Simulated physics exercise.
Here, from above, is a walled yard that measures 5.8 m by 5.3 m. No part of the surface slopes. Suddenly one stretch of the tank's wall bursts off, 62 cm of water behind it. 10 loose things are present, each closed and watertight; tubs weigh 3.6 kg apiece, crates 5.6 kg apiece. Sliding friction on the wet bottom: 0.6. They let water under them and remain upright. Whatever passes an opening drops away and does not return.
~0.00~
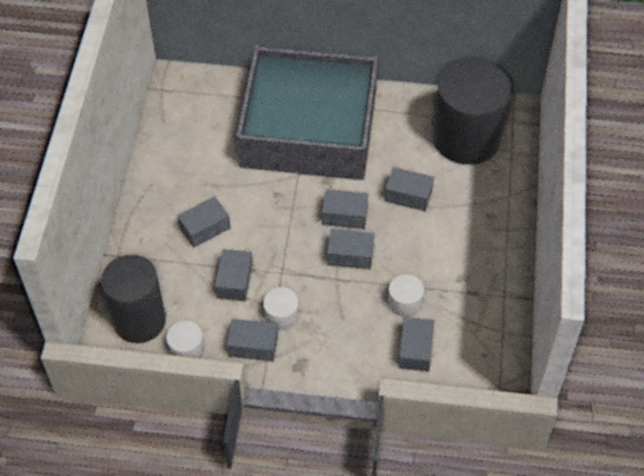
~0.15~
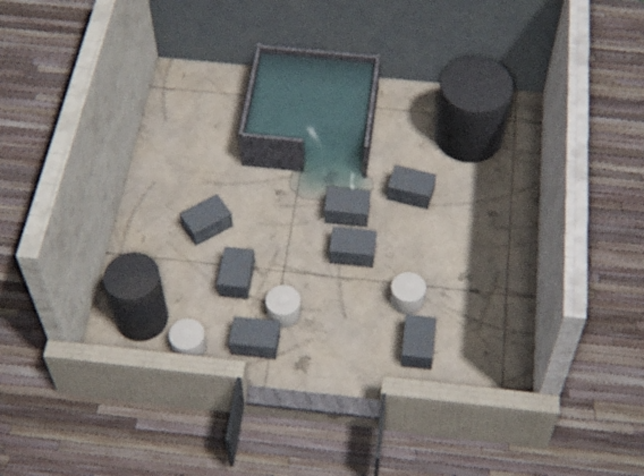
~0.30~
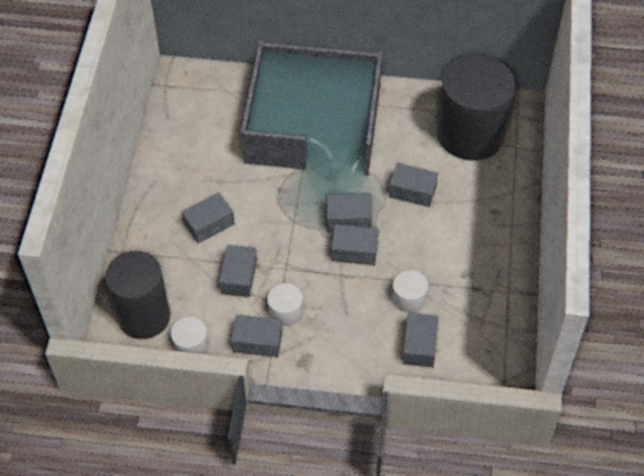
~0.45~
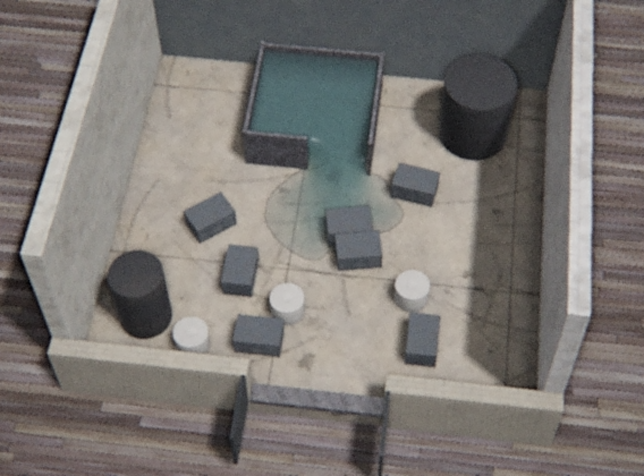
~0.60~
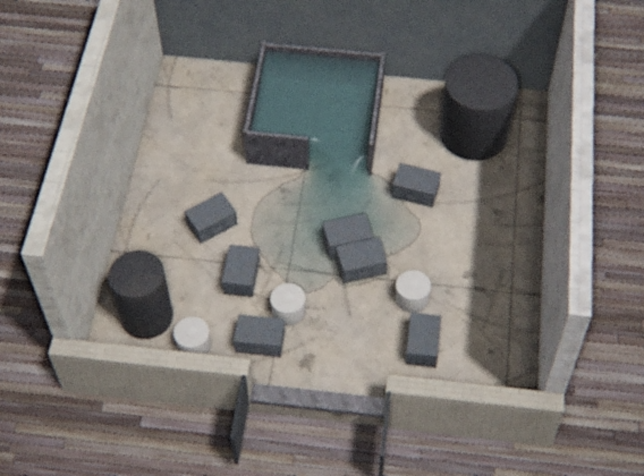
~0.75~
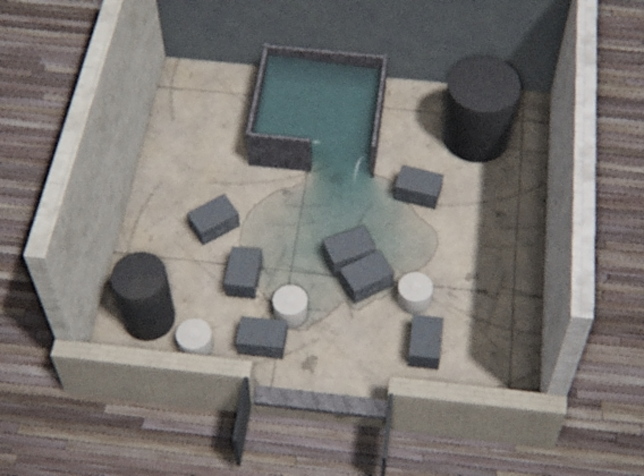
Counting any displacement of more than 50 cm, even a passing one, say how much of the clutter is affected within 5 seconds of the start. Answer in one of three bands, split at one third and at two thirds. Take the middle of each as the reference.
Two thirds or more.
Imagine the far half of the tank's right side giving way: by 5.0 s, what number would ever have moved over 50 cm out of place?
5.
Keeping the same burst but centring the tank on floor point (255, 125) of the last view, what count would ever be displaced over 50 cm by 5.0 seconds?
Then 9 of them would.
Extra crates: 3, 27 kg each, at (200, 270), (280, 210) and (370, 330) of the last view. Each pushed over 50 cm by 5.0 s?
Check, in order - not exceeded, not exceeded, exceeded.
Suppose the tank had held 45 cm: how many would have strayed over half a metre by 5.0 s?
Result: 8.
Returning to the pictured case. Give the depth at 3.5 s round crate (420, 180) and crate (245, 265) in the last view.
Depth approx. 1 cm / 10 cm.
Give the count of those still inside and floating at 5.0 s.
At that moment it comes to 4.
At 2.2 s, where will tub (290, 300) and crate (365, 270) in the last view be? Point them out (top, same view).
Approx. (303, 356); approx. (386, 366).
After 1.1 s 2 of 10 are over 50 cm from their spots; 2 afloat.
After 2.2 s 7 of 10 are over 50 cm from their spots; 6 afloat.
After 3.5 s 8 of 10 are over 50 cm from their spots; 5 afloat.
After 5.0 s 8 of 10 are over 50 cm from their spots, and 8 have been at some point; 4 afloat.
